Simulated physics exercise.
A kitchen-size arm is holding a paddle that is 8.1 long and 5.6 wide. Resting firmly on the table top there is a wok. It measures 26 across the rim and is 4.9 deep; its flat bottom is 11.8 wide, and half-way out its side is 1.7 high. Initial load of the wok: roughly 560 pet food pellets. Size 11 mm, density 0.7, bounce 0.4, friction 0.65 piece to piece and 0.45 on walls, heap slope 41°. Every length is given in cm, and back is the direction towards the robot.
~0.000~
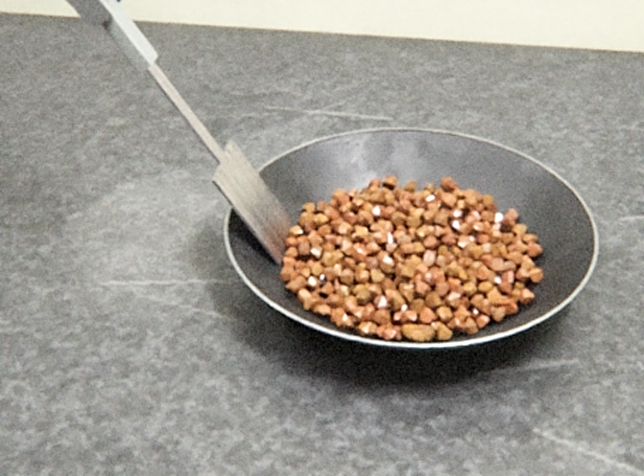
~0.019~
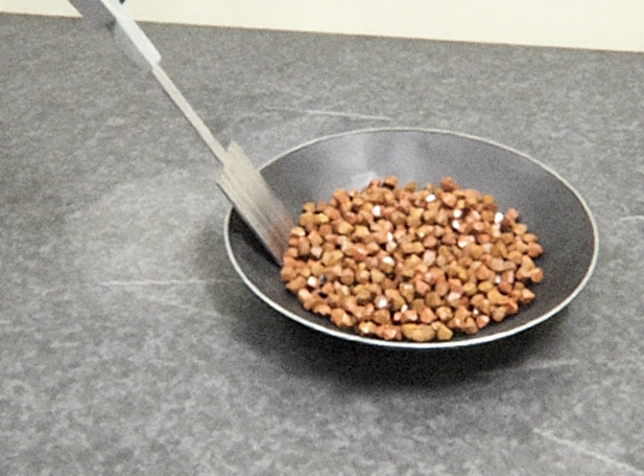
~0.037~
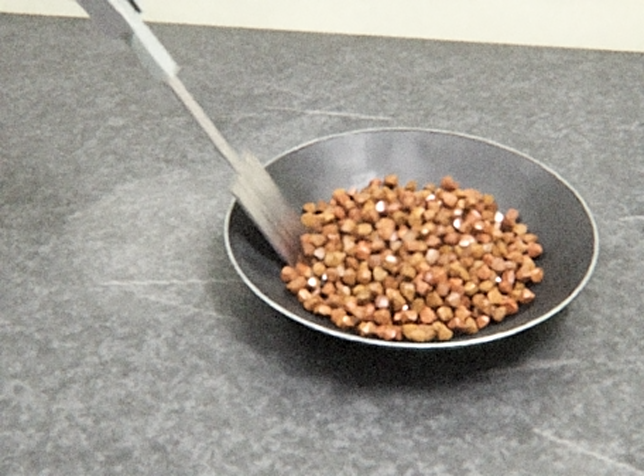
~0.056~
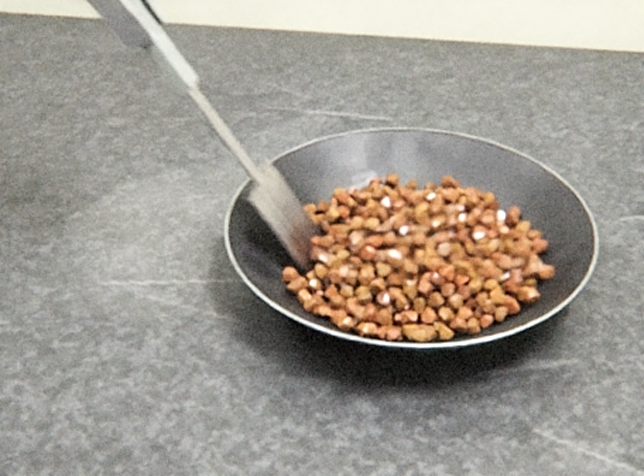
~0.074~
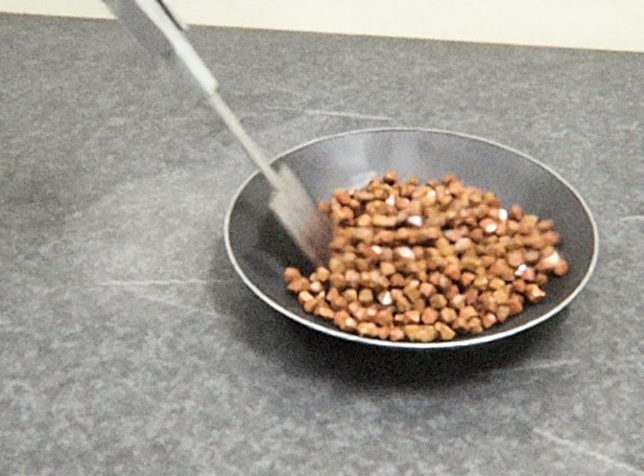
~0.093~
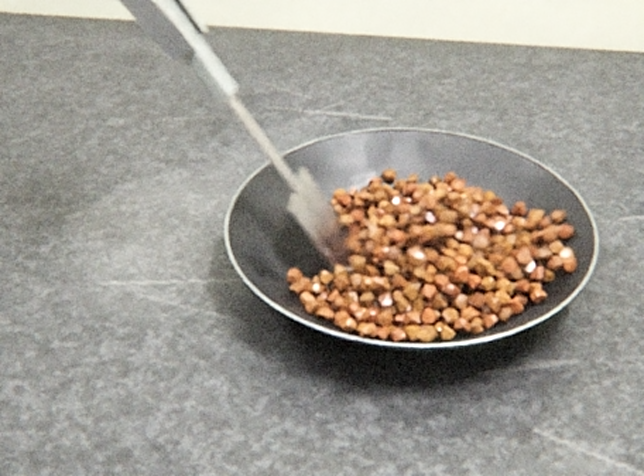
A paddle held by a robot arm starts at the left side of a dark wok filled with brown pellets, then slides rightward into them. The pellets in its path shift and tumble to the right, spreading closer to the right side, while the wok stays still on the grey table top.
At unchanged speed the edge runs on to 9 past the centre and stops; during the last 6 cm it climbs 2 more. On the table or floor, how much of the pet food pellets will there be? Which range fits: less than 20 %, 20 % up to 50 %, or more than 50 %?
The range that fits is 20 % up to 50 %.
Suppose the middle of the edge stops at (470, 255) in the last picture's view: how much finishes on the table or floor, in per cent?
Roughly 0 per cent, I'd say.
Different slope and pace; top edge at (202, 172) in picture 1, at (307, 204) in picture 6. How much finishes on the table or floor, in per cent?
Close to 35 in a hundred.
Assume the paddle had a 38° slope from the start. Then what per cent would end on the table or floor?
I'd expect near 30 percent then.
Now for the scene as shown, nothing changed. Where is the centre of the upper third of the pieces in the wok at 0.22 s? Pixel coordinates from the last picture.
The middle sits at approx. (528, 234).
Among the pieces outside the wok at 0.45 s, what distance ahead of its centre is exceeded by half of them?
Roughly 20 centimetres ahead.
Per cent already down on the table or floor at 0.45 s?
That would be near 25 per cent, give or take.
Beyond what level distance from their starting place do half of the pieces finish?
It works out to roughly 4 cm.
After 0.15 s, sloping 57°, highest piece 6 above the table; 565 in the wok.
After 0.22 s, sloping 57°, highest piece 7 above the table; 560 in the wok, 5 on the blade or in flight.
After 0.45 s, sloping 57°, highest piece 6 above the table; 405 in the wok, 153 on the table or floor, 7 on the blade or in flight.
After 1.50 s, sloping 57°, highest piece 6 above the table; 405 in the wok, 160 on the table or floor.
In the end, 405 in the wok, 160 on the table or floor. That is 28 % on the table or floor.
